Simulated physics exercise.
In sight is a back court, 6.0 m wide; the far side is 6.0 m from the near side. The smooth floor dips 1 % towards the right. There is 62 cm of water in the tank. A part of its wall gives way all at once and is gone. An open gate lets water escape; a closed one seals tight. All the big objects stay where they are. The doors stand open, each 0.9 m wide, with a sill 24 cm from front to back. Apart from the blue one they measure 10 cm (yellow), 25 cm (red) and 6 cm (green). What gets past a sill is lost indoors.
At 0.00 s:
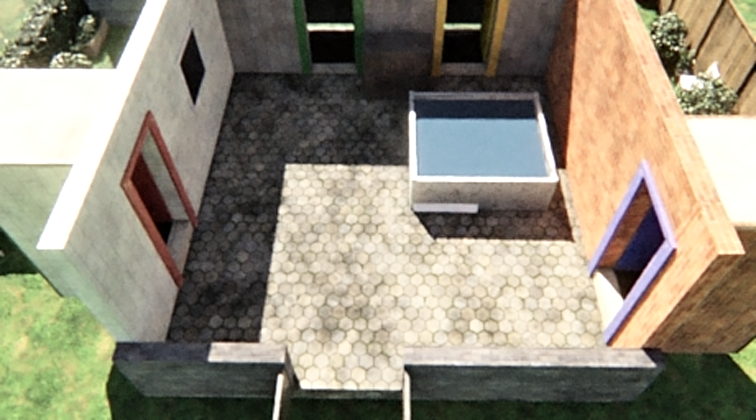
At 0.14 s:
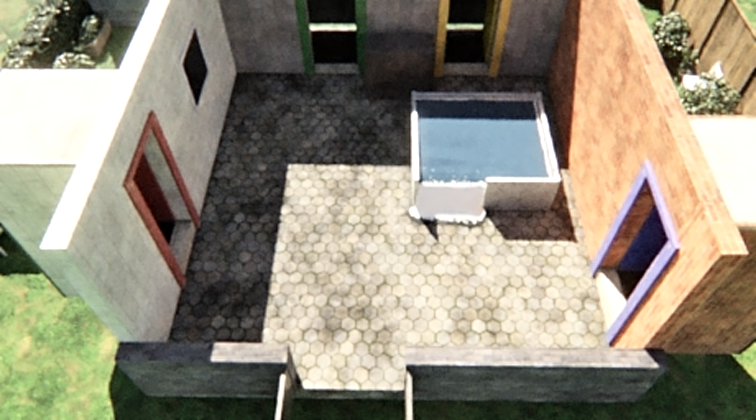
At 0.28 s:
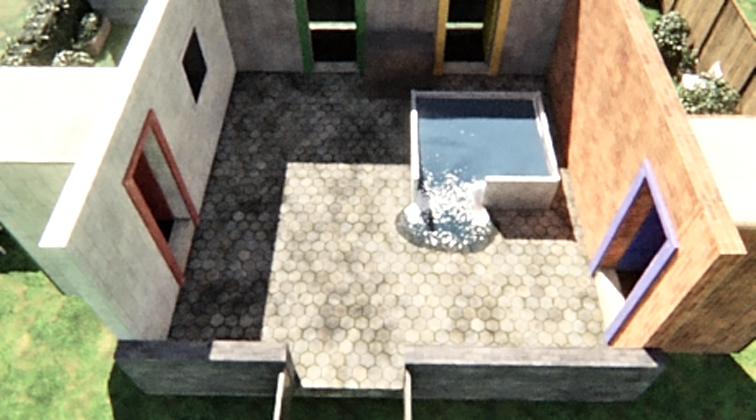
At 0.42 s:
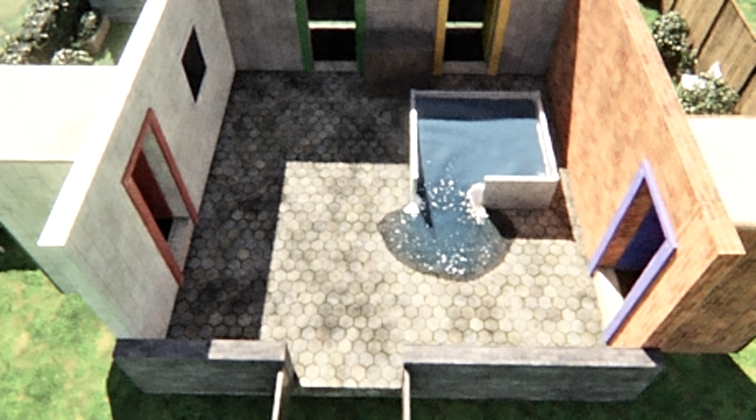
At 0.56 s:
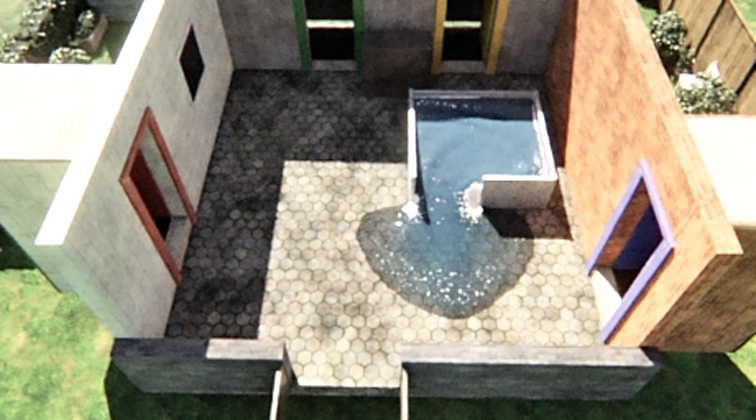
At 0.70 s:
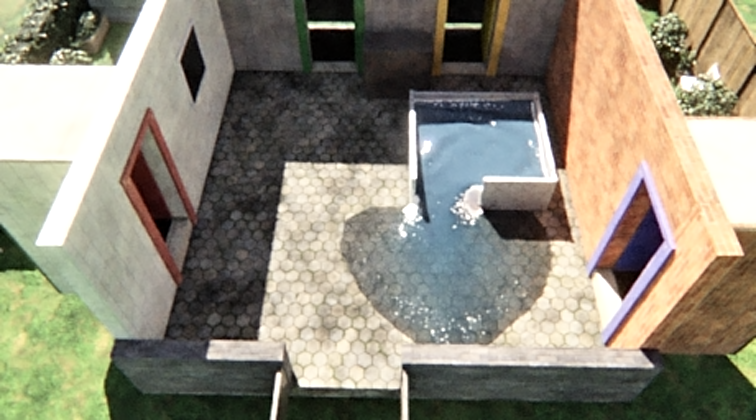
Walled courtyard with coloured door surrounds, part of a tank's front wall giving way and water pouring out, spreading across the paving.
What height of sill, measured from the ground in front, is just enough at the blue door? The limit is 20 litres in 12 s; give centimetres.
It would have to be roughly 12.5 cm high.
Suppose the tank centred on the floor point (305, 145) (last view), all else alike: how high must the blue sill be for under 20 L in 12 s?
About 15 cm.
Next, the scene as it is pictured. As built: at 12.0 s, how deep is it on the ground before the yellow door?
Some 5.5 cm.
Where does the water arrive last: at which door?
It is the green one.
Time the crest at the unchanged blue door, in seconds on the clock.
Near 4.0 s.
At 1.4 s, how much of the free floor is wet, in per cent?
Some 30 per cent of it.
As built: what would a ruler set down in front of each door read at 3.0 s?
In cm: Yellow 0, red 0, green 0, blue 15.
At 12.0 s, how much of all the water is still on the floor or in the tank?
About 70 per cent.
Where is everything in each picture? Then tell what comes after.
The first frame shows the tank at (478, 137) is whole and still, 62 cm deep; the blue door at (622, 266) is dry.
In the second frame, the gap is at (450, 197), the front 0.3 m out at (425, 221); the back of the tank holds 62 cm.
In the third frame, the front is at (457, 249), 0.8 m from the gap at (449, 197); 0.9 m2 of floor is wet, 62 cm left at the back.
In the fourth frame, the front is at (450, 276), 1.3 m from the gap at (448, 198); 1.9 m2 of floor is wet, 62 cm left at the back.
In the fifth frame, the front is at (442, 312), 1.9 m from the gap at (446, 197); 3.3 m2 of floor is wet, 59 cm left at the back.
In the sixth frame, the front is at a hidden place, 2.5 m from the gap at (447, 198); 4.7 m2 of floor is wet, 53 cm left at the back; 0.9 m in a straight line remain to the blue door at (621, 266).
After 1.4 s water covers 30 % of the floor, deepest (32 cm) near (437, 217); 3 cm at the blue door, 0 litres in over its 24 cm sill.
After 3.0 s water covers 40 % of the floor, deepest (30 cm) near (597, 375); 15 cm at the blue door, 0 litres in over its 24 cm sill.
After 12.0 s water covers 95 % of the floor, deepest (10 cm) near (545, 90); 7 cm at the blue door, 0 litres in over its 24 cm sill.
At the blue door as built, the water arrived by 1.3 s and peaked near 15 cm at 4.2 s.
Run again over the same 12 s with other heights there, 41 litres in over 10 cm, 13 litres over 13.5 cm. The limit of 20 litres is kept from about 12.5 cm up.
